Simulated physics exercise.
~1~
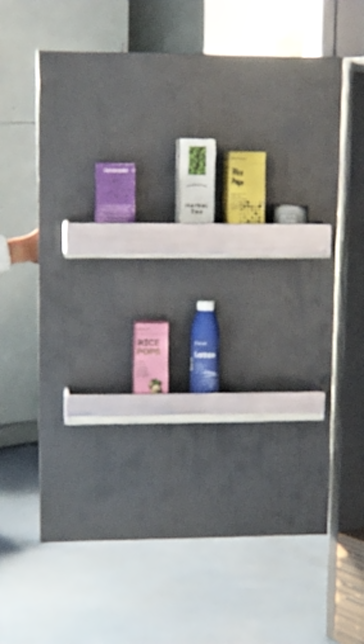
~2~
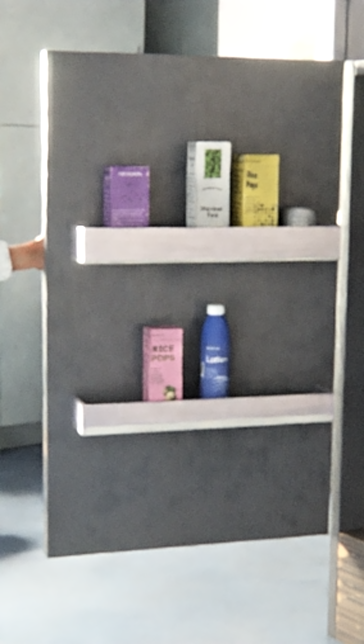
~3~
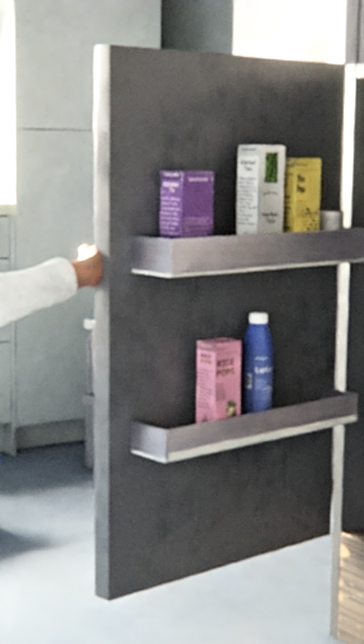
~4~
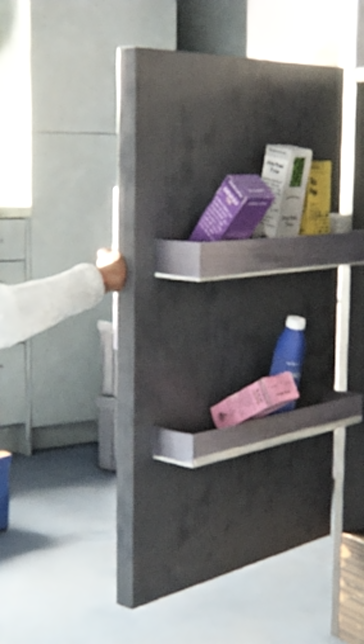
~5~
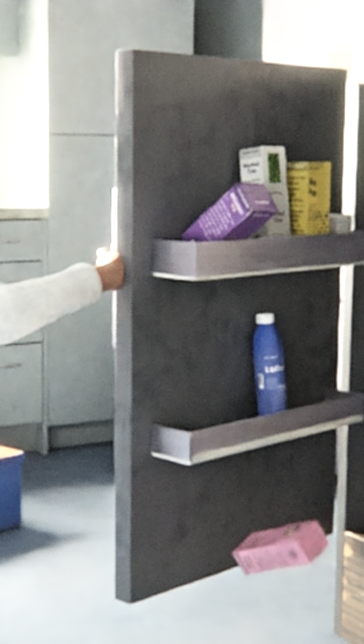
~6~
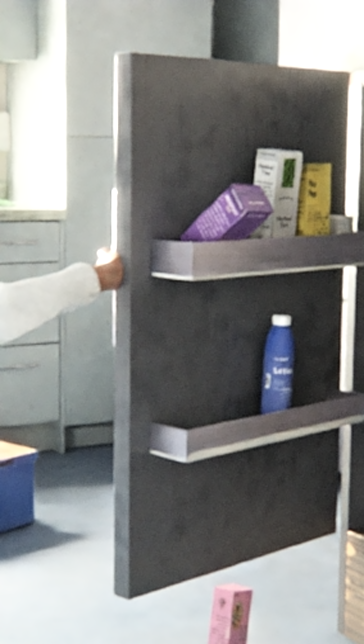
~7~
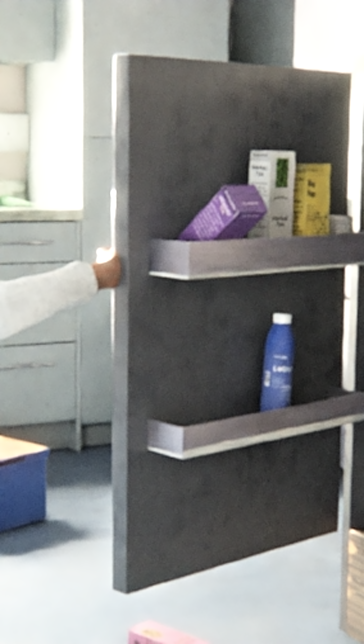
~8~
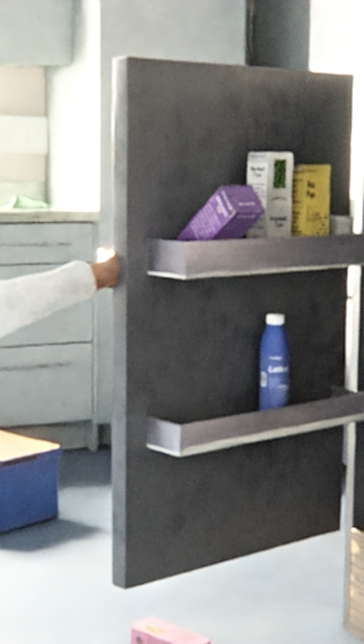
The clip shows a hand swinging a dark door with two racks of cartons and a blue bottle, then stopping abruptly. The purple carton tips over in the upper rack, while the pink carton topples off the lower rack and ends on the floor; the bottle stays upright.
